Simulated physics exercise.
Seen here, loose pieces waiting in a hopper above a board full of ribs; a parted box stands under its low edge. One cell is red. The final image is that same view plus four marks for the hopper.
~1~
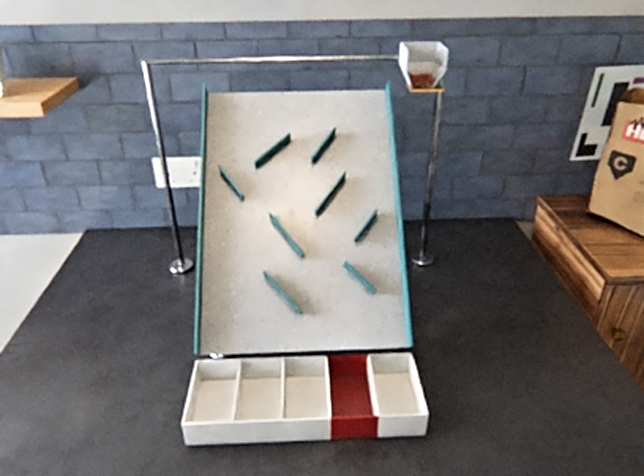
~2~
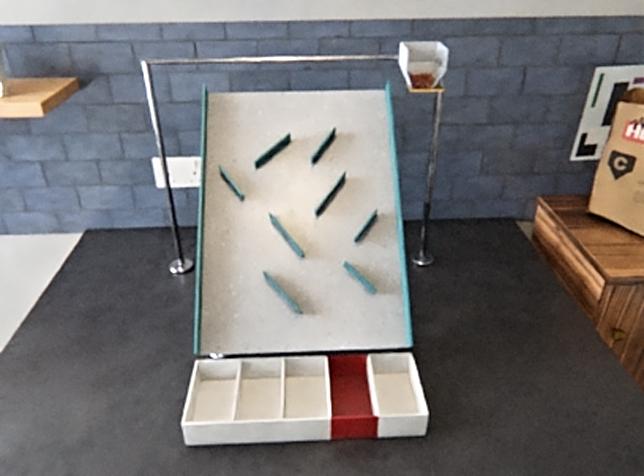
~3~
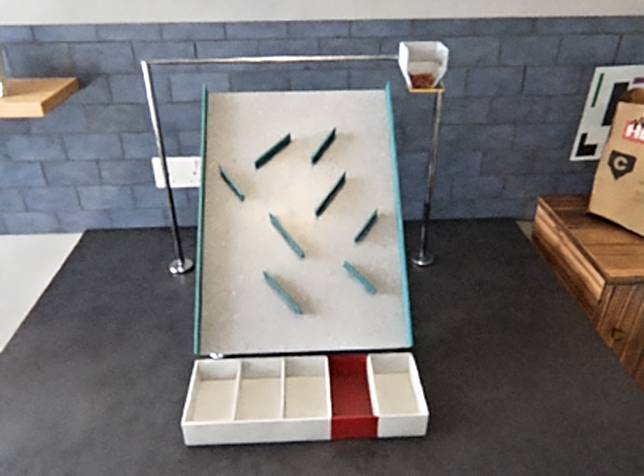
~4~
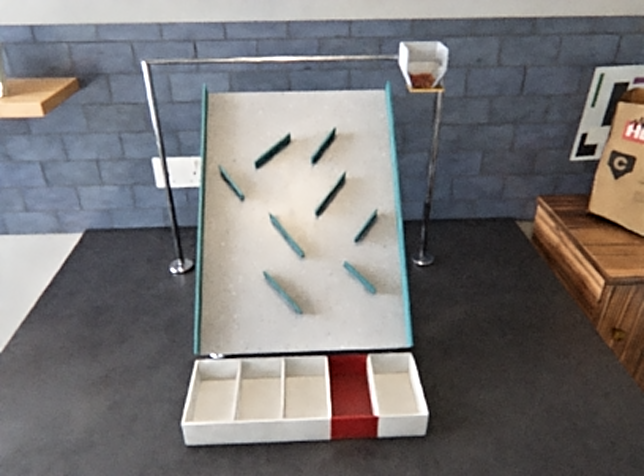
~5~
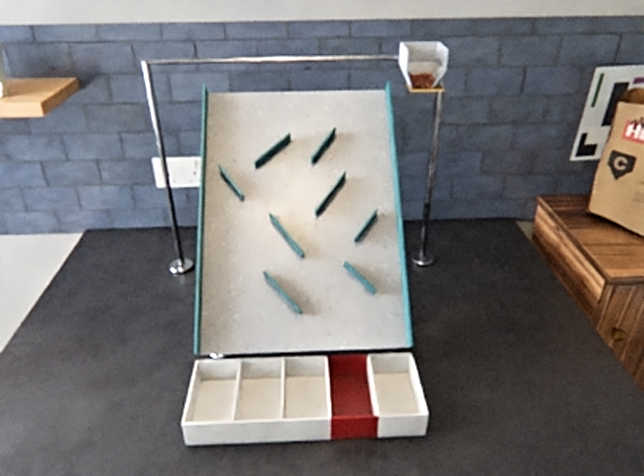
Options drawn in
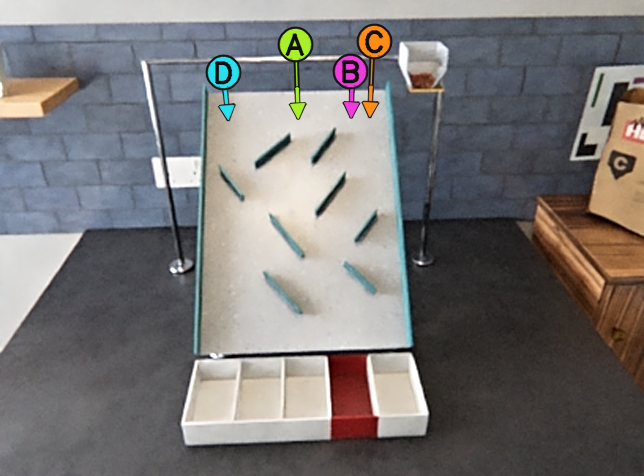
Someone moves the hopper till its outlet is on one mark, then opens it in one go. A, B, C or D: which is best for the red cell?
I would pick mark A.
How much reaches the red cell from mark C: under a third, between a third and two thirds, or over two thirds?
Mark C gives under a third.
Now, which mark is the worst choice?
Here it is mark C.
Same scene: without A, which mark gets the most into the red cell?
That is mark D.
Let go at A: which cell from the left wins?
The fourth from the left.
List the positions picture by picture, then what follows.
Hopper at (420, 80), clay pellets, door shut, in the first frame.
Ribs (254, 162) to (290, 133), (312, 158) to (335, 127), (219, 165) to (242, 194), in the second frame.
Ribs (315, 210) to (345, 172), (270, 213) to (303, 254), (356, 237) to (377, 209), in the third frame.
Ribs (264, 271) to (301, 311), (345, 261) to (376, 290), in the fourth frame.
Red cell at (354, 426), number 4 of 5 from the left, in the fifth frame.
On the marked copy, mark A meets the board at (297, 113); mark B meets the board at (351, 112); mark C meets the board at (370, 111); mark D meets the board at (227, 114).
With A, most in the red cell, about a quarter in other cells.
With B, about a quarter in the red cell, most in other cells, a stray few held on the board.
With C, a small part in the red cell, nearly all in other cells.
With D, about half in the red cell, about half in other cells.
